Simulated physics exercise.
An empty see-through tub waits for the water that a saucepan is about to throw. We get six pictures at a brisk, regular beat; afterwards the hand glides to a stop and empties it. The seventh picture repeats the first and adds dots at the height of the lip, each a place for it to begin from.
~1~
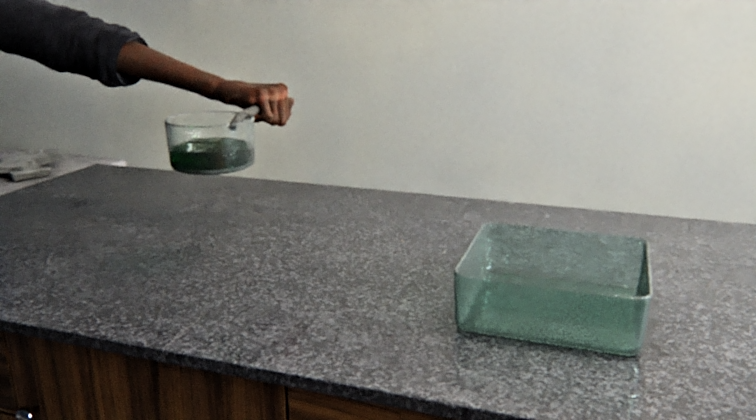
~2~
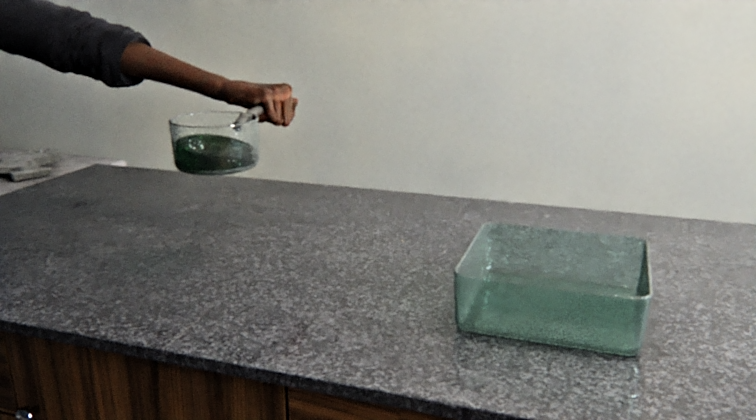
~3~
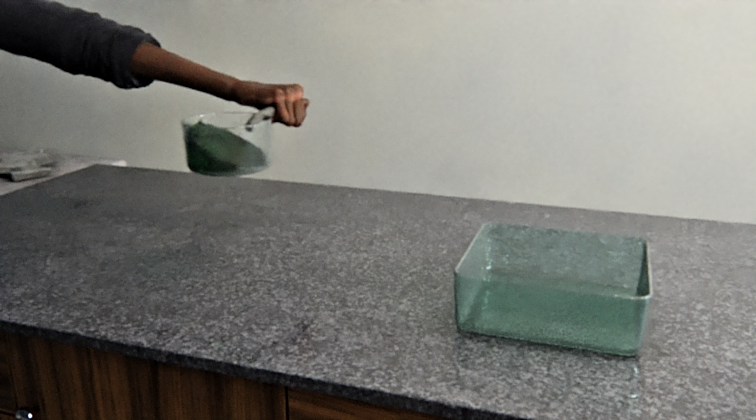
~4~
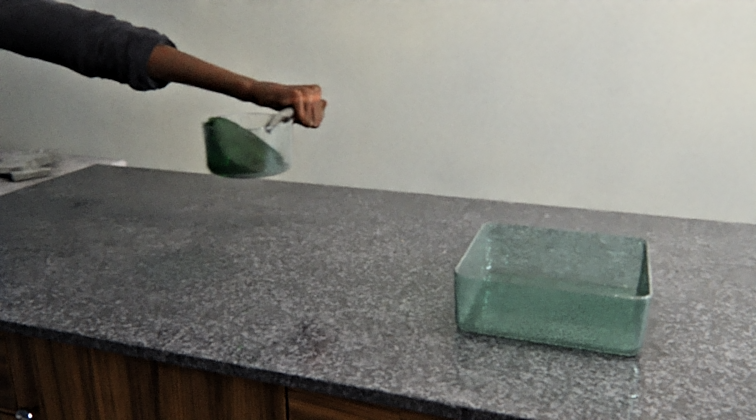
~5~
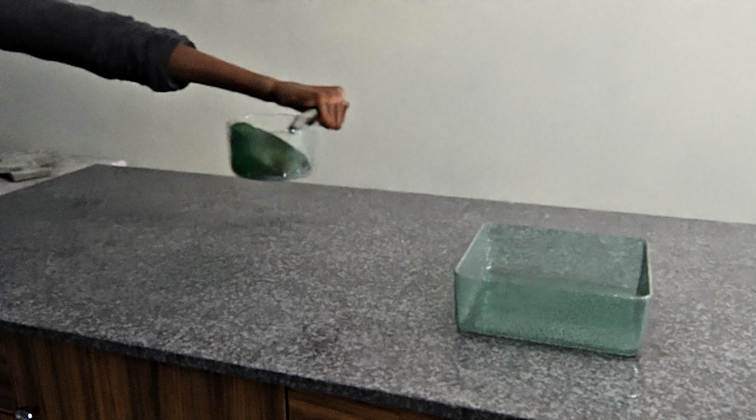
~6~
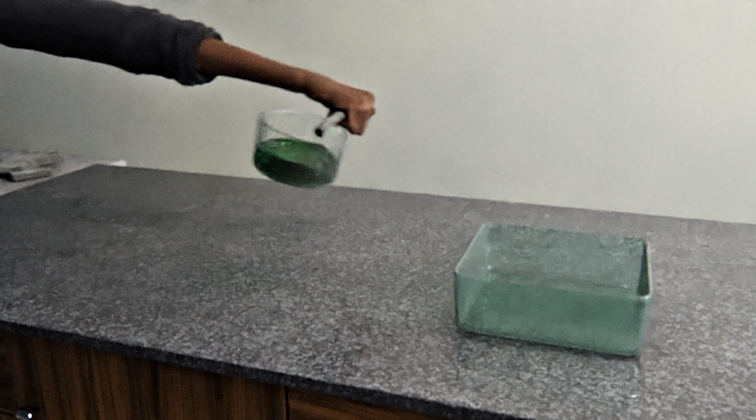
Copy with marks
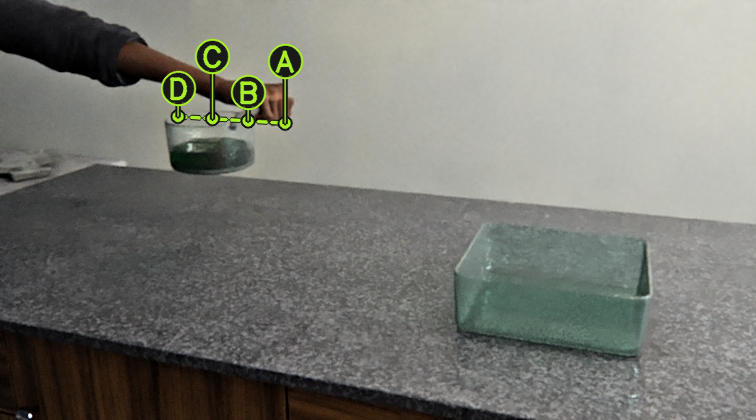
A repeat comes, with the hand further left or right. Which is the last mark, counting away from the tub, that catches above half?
A will do.
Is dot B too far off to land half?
Yes, it does.
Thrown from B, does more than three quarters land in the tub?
No, it does not.
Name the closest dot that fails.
Here it is dot B.
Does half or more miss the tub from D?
Yes.
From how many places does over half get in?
One of the four.
On the marked copy, A at (285, 123); B at (248, 120); C at (212, 118); D at (178, 116).
With A, about 69 % lands in the tub, 20 % falls short and 11 % goes beside or beyond.
With B, about 33 % lands in the tub, 61 % falls short and 6 % goes beside or beyond.
With C, about 7 % lands in the tub, 91 % falls short.
With D, about 1 % lands in the tub, 98 % falls short.
